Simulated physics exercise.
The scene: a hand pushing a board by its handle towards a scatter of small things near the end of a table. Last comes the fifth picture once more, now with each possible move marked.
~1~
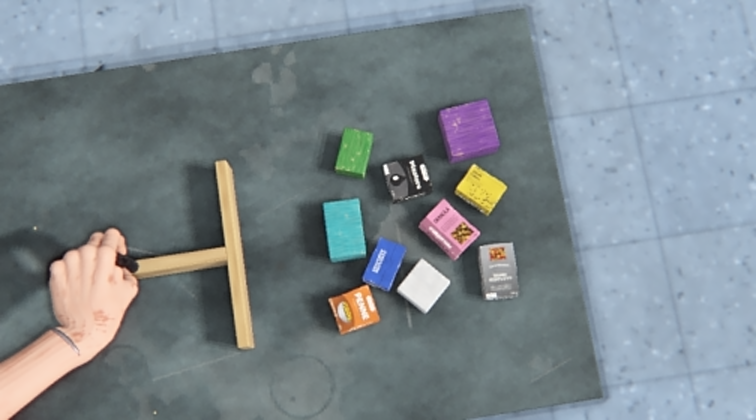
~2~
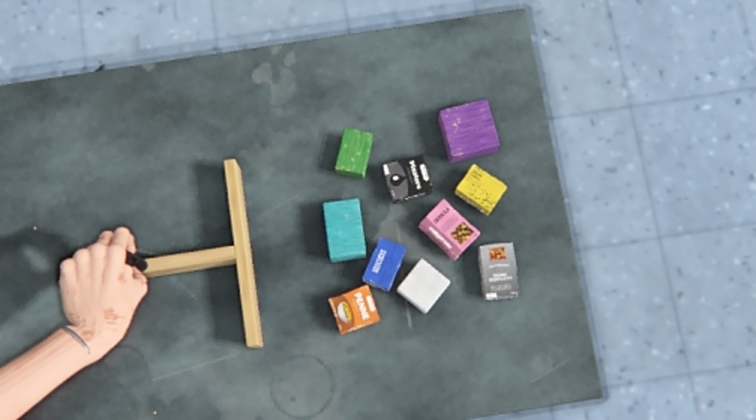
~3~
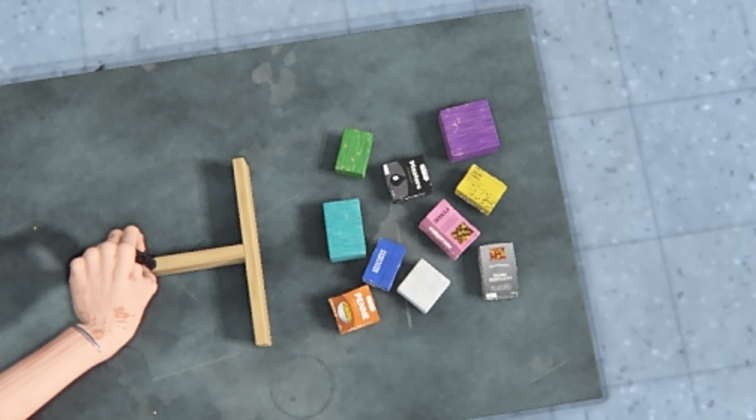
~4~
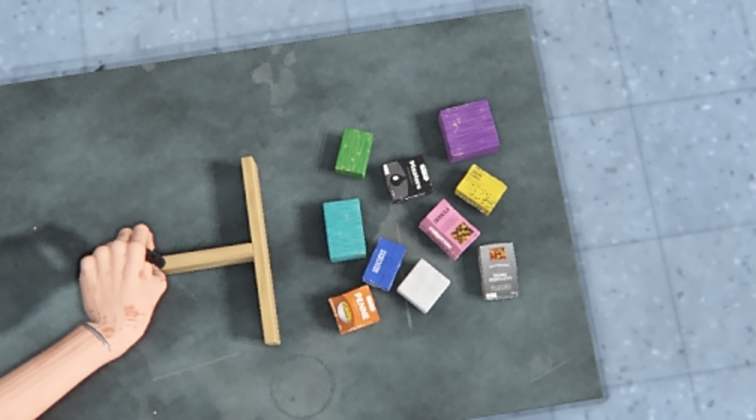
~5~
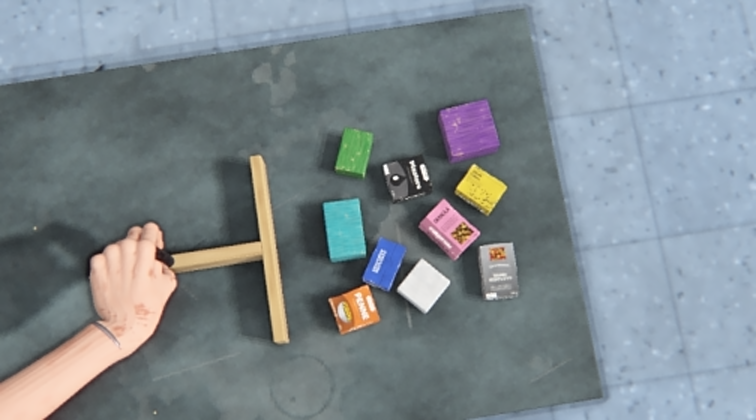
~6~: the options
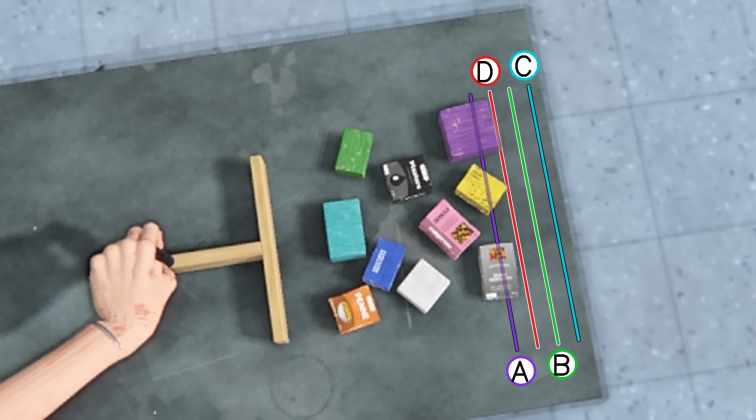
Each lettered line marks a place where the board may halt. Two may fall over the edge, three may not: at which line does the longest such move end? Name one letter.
No farther than A.
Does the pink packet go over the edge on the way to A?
No.
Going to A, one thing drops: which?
The grey box goes over.
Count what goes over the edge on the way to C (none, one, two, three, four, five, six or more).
By then, six or more.
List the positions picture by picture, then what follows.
The first frame shows black box (407, 179); orange box (354, 310); purple block (468, 131).
The second frame shows board (240, 251); blue packet (384, 265).
The third frame shows board (250, 249); yellow packet (480, 190).
The fourth frame shows board (258, 248); grey box (498, 271).
The fifth frame shows board (267, 247); pink packet (449, 230); black box (407, 179); orange box (354, 310).
On the marked copy, A at (493, 219); B at (533, 213); C at (553, 210); D at (513, 216).
Following A. Soon after the start, board (349, 234); orange box (388, 311); green block (360, 151).
Later, board (431, 221); grey box (551, 273); white block (511, 272).
In the end, board (493, 212); grey box over the edge; white block (572, 262); one fallen.
As for the rest, B drops five; C drops eight; D drops four.
